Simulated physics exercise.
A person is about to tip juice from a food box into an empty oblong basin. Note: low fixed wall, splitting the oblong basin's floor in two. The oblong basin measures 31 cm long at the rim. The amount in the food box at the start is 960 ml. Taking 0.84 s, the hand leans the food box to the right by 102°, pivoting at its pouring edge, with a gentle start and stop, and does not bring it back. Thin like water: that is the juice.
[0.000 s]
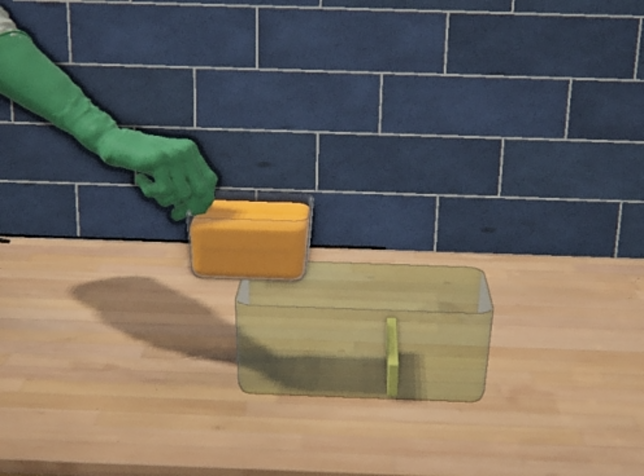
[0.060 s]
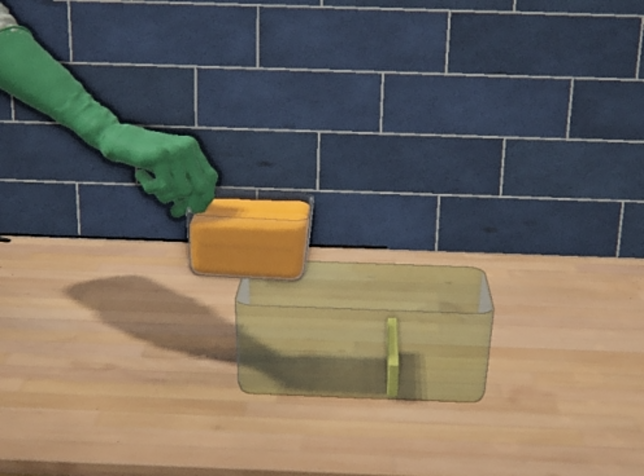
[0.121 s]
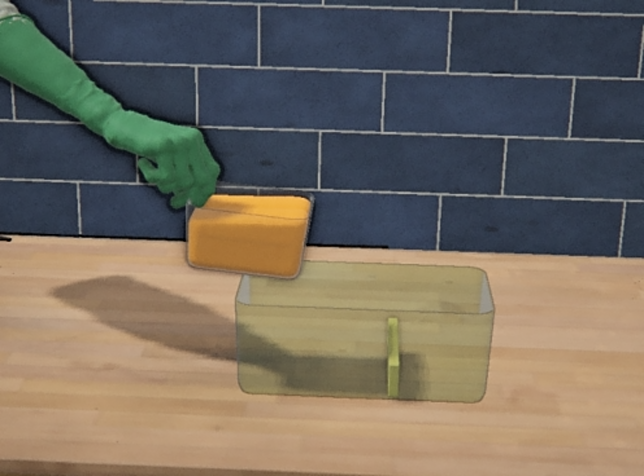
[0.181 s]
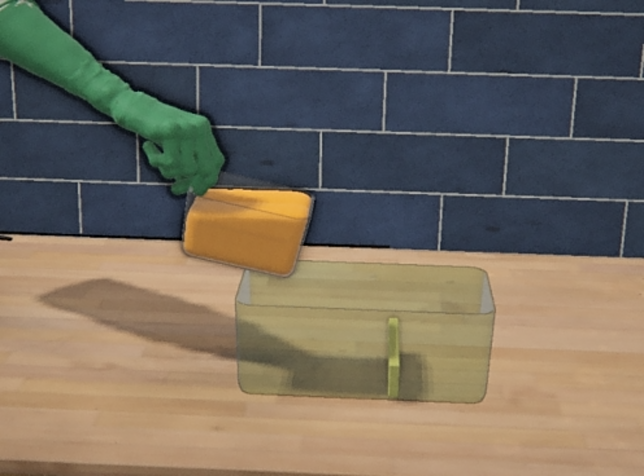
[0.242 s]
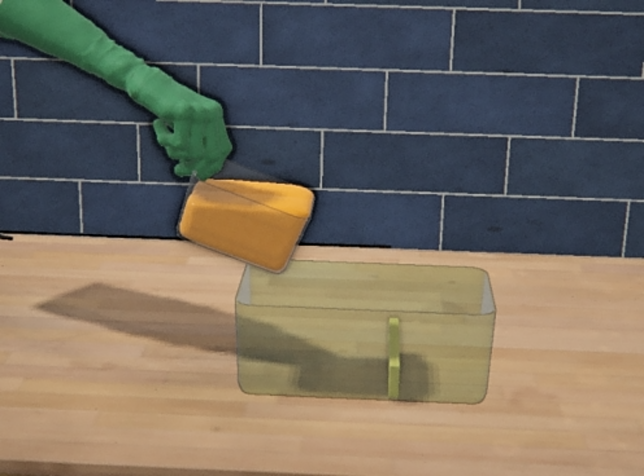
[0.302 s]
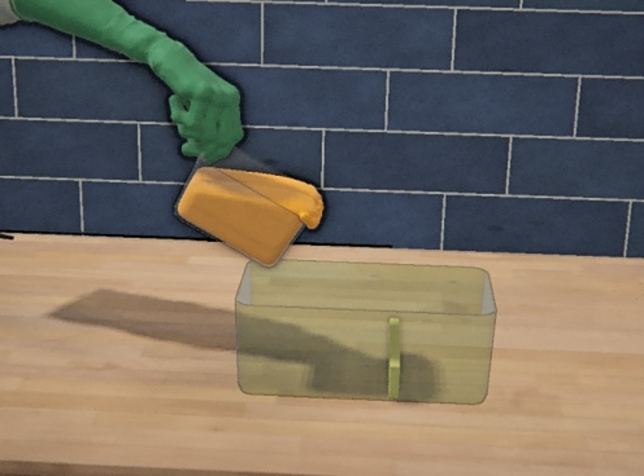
The clip opens with a green-gloved hand holding a clear box of orange liquid above the left end of an empty, see-through oblong basin with a low divider inside. The hand rises and leans the box steadily to the right, and the liquid shifts toward the lower right edge until a little bulges over it.
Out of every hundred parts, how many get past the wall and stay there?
About 47 out of 100.
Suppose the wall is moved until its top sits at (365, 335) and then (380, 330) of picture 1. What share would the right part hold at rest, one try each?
Respectively close to 80 and 65 %.
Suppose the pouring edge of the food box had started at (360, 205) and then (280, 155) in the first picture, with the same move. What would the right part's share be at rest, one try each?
The first try gives around 65 percent, the second around 40 percent.
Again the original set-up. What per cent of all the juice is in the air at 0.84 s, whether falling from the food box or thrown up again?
Roughly 12 per cent.
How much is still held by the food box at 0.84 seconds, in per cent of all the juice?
5 %.
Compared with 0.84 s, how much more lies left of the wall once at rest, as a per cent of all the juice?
Difference: Approx. 28 %.
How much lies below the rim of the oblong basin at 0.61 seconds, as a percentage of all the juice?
22 %, more or less.
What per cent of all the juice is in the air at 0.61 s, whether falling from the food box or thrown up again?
Estimate: Some 44 % of the total.
By 0.61 s the tilt is 85° and 35 per cent is still to pour, 16 is left of the wall and 5 right of it.
By 0.84 s the tilt is 102° and 5 per cent is still to pour, 22 is left of the wall and 61 right of it.
By 1.08 s the tilt is 102° and 0 per cent is still to pour, 42 is left of the wall and 53 right of it.
By 1.34 s the tilt is 102° and 0 per cent is still to pour, 49 is left of the wall and 47 right of it.
At rest 49 per cent lies left of the wall, 47 right of it and 4 outside.
